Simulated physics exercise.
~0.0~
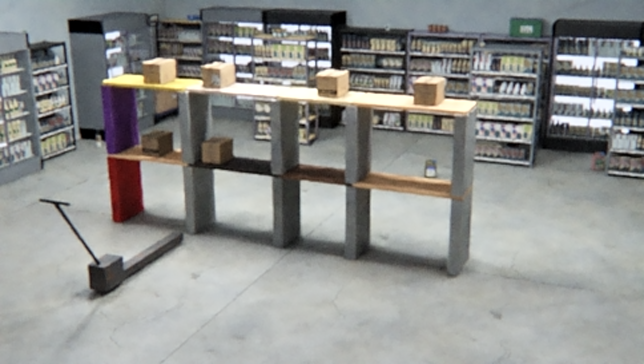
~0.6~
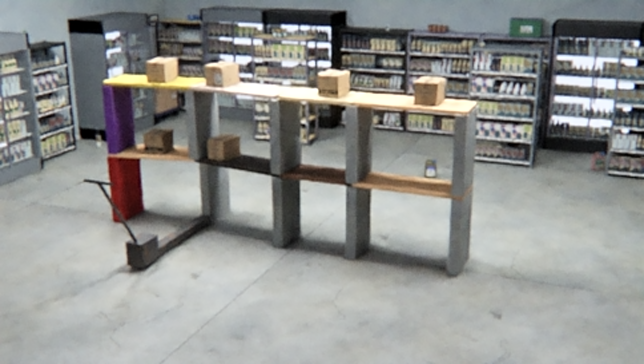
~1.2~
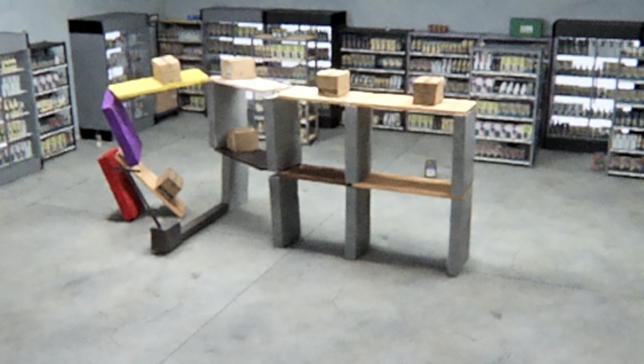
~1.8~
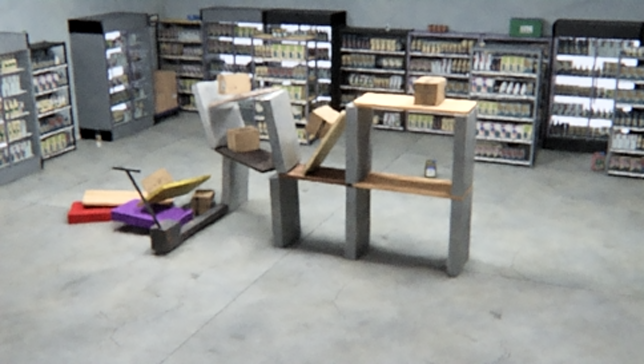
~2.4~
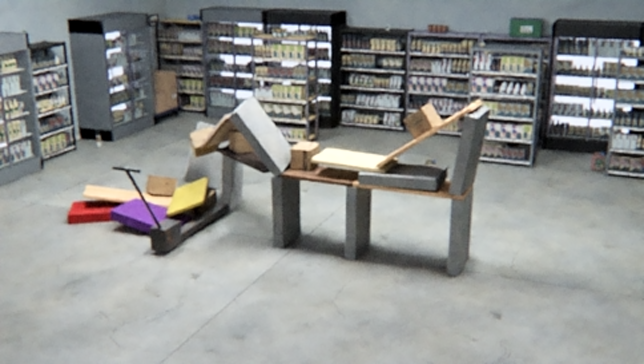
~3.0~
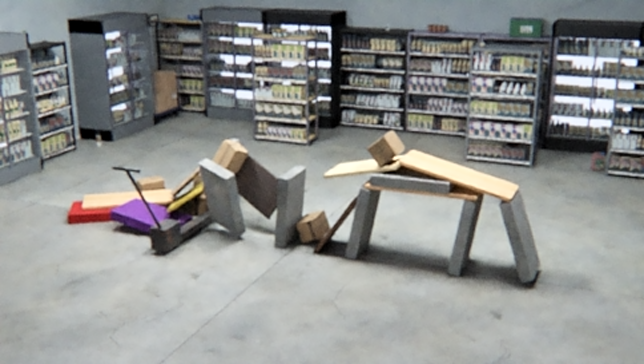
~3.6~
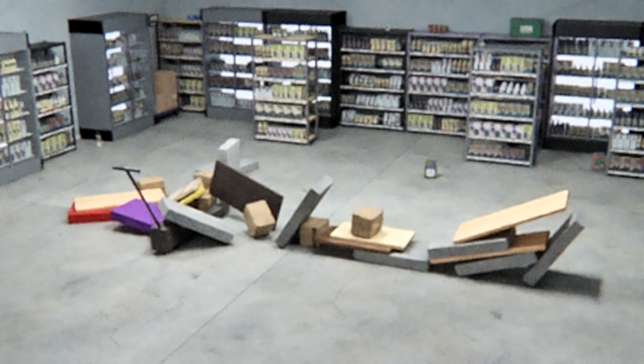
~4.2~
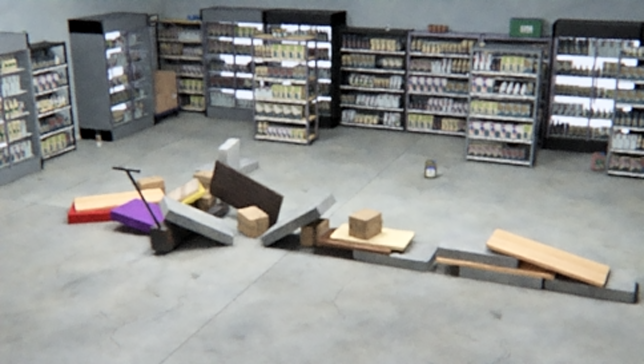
A low, dark jack with a long handle slides in from the left toward a two-tier rack of upright blocks and boards, seen from slightly above in a grey-floored room lined with stocked shelves. The rack's left end has a red upright below a purple one and a yellow board on top, with small boxes resting on both tiers. The jack reaches the foot of the left end and stops as the red and purple uprights lean and fall. The yellow board drops, and the collapse spreads rightward through the grey uprights. Finally, boards, blocks and boxes lie strewn in a low line across the floor.
